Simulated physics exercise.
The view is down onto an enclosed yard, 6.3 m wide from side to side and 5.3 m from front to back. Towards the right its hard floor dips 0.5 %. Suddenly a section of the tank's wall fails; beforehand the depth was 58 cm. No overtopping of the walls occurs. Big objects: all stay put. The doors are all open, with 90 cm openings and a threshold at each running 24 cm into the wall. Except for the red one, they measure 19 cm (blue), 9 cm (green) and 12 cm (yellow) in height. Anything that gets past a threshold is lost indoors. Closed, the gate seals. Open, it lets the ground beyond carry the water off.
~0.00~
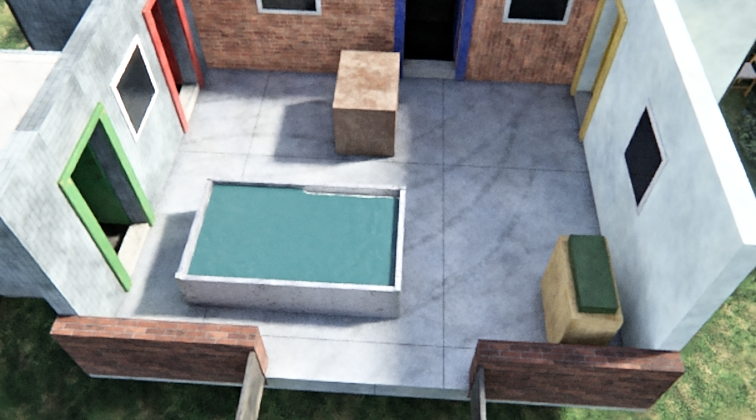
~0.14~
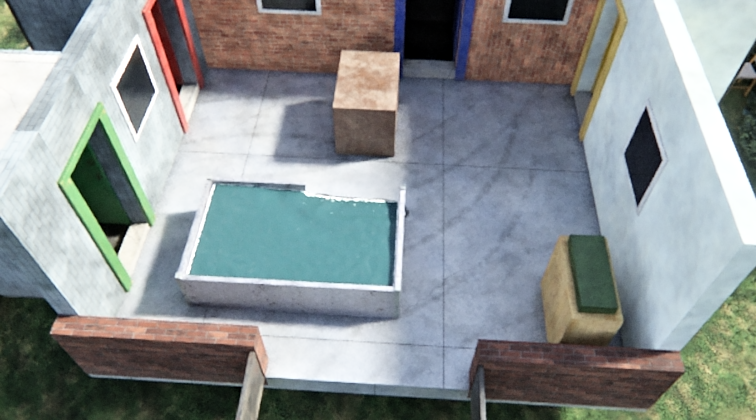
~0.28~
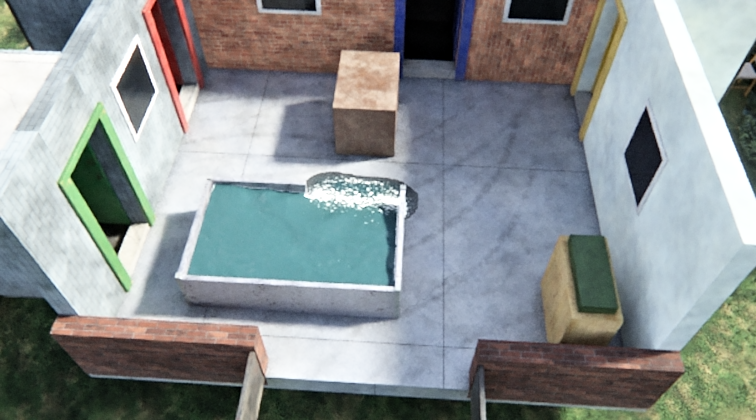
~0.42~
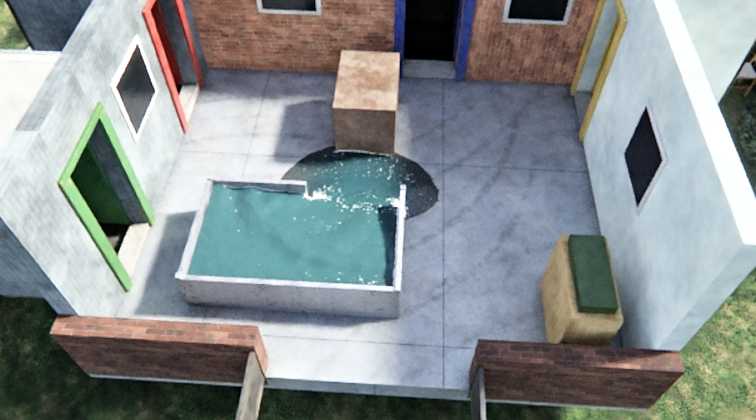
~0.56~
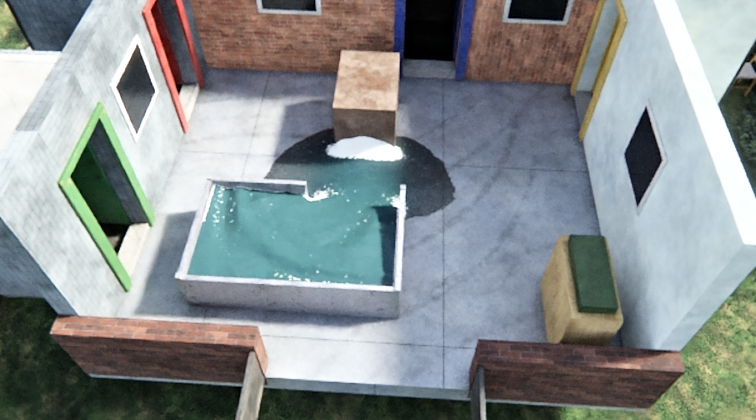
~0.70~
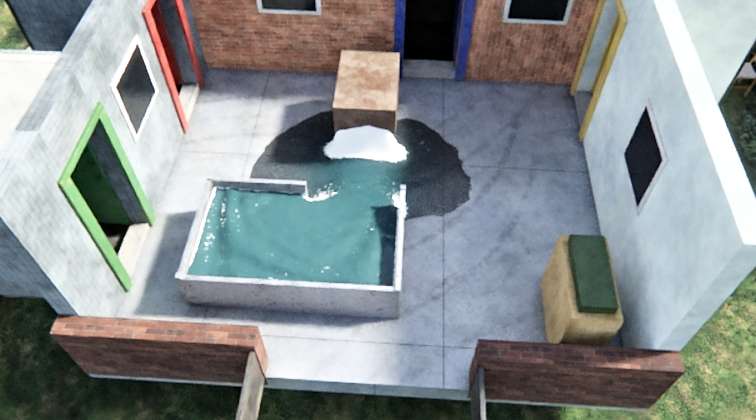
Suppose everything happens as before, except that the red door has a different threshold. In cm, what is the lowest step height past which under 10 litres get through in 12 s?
Close to 11.5 cm is just enough.
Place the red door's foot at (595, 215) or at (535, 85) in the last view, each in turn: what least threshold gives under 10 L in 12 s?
About 10.0 cm for the first and 18 cm for the second.
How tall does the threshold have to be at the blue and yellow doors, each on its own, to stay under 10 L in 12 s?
About 9.5 cm at blue and about 20 cm at yellow.
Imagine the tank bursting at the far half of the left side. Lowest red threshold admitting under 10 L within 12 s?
A minimum of about 5.5 cm.
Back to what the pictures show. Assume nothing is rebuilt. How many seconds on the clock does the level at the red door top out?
It peaks around 2.2 s.
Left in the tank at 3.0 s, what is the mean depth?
The average depth is some 23 cm.
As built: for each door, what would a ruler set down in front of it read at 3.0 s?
Depths in cm: Blue 7, green 2, red 14, yellow 23.
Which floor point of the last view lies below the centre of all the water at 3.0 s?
At about (354, 186).
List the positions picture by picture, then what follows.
The first frame shows still water, 58 cm deep, in the tank at (298, 234); the red door at (178, 58) is dry.
In the second frame, the gap is on the far side, the front 0.3 m out at a hidden place; the back of the tank holds 58 cm.
In the third frame, the gap is on the far side, the front 0.8 m out at (335, 176); the back of the tank holds 58 cm.
In the fourth frame, the gap is on the far side, the front 1.2 m out at (330, 152); the back of the tank holds 56 cm.
In the fifth frame, the front is at (333, 133), 1.7 m from the gap on the far side; 2.8 m2 of floor is wet, 51 cm left at the back.
In the sixth frame, water pours out on the far side and has run 2.0 m, to (325, 116); about 4 cm deep outside, 49 cm at the back; the red door at (178, 58), 3.5 m from the gap, is still 1.7 m from the nearest water.
After 1.4 s water covers 25 % of the floor, deepest (43 cm) near (364, 162); it has not reached the red door.
After 3.0 s water covers 60 % of the floor, deepest (28 cm) near (364, 162); 14 cm at the red door, 1 litre in over its 13 cm threshold.
After 12.0 s water covers 95 % of the floor, deepest (11 cm) near (614, 365); 4 cm at the red door, 4 litres in over its 13 cm threshold.
At the red door as built, the water arrived by 1.9 s and peaked near 16 cm at 2.2 s.
With a threshold of 10.5 cm, 16 litres would have come in within the 12 s; with 14 cm, 2 litres. So under 10 litres takes about 11.5 cm.
